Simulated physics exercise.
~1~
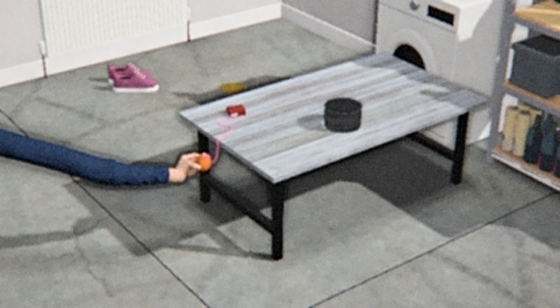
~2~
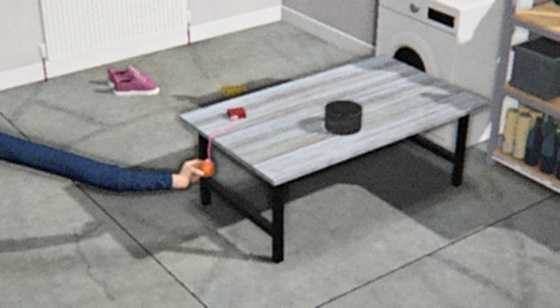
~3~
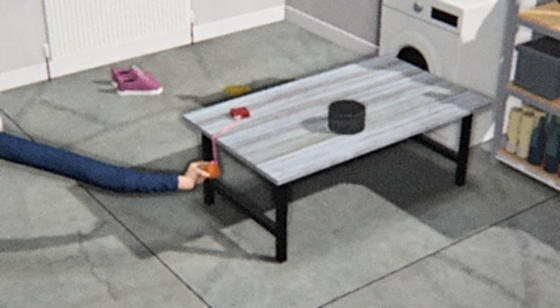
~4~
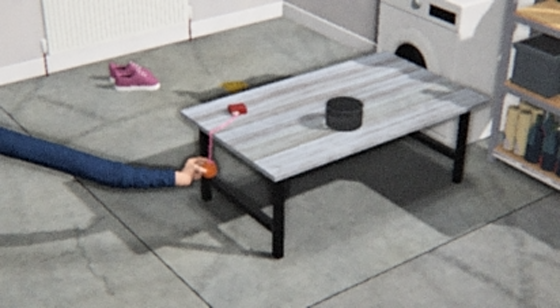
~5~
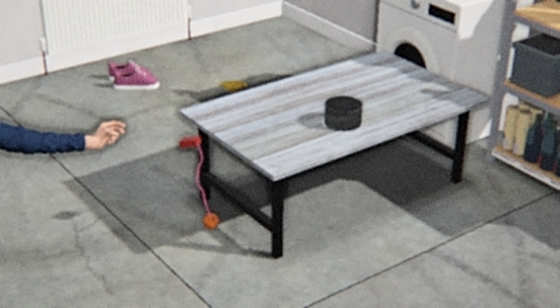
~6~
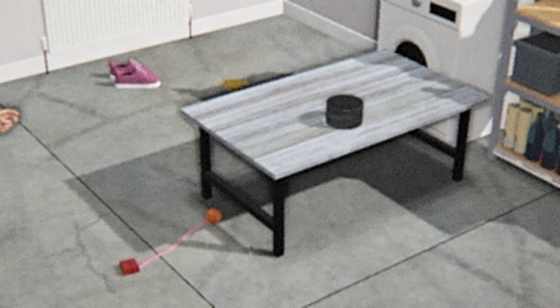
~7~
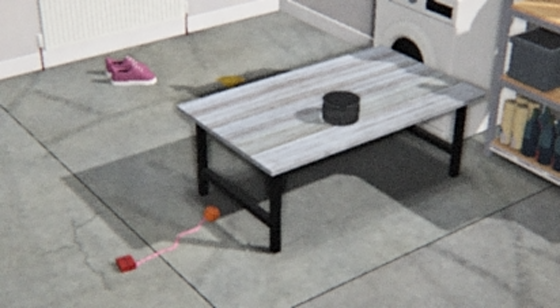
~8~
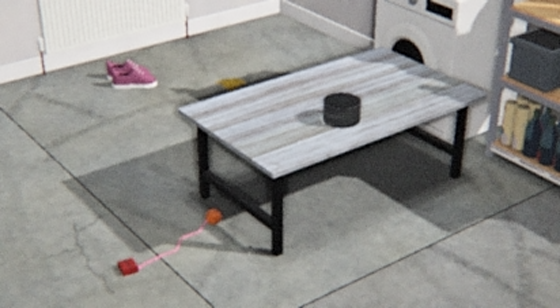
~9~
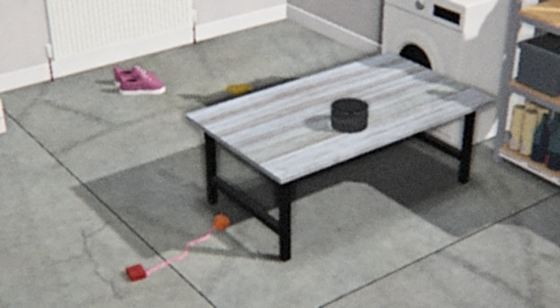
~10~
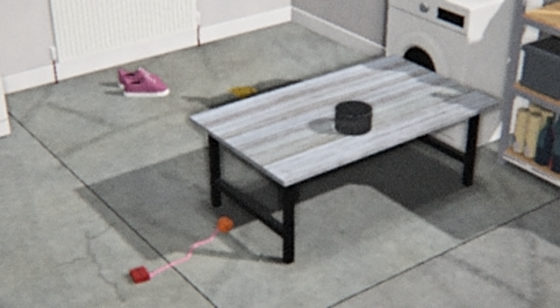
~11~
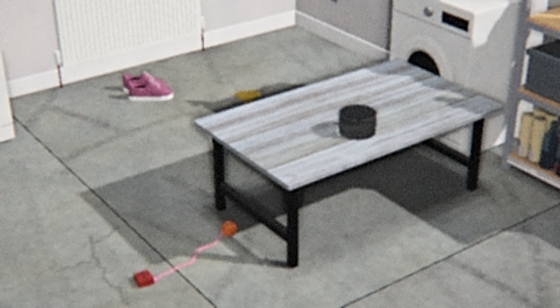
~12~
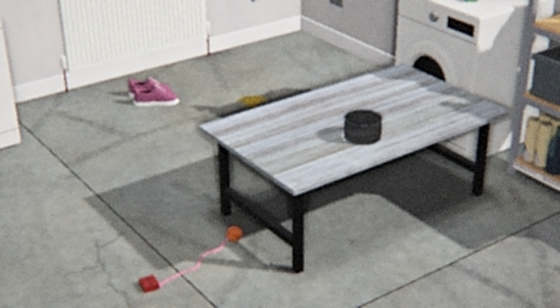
In a utility room, a hand drops an orange ball, pulling a red box off the table.
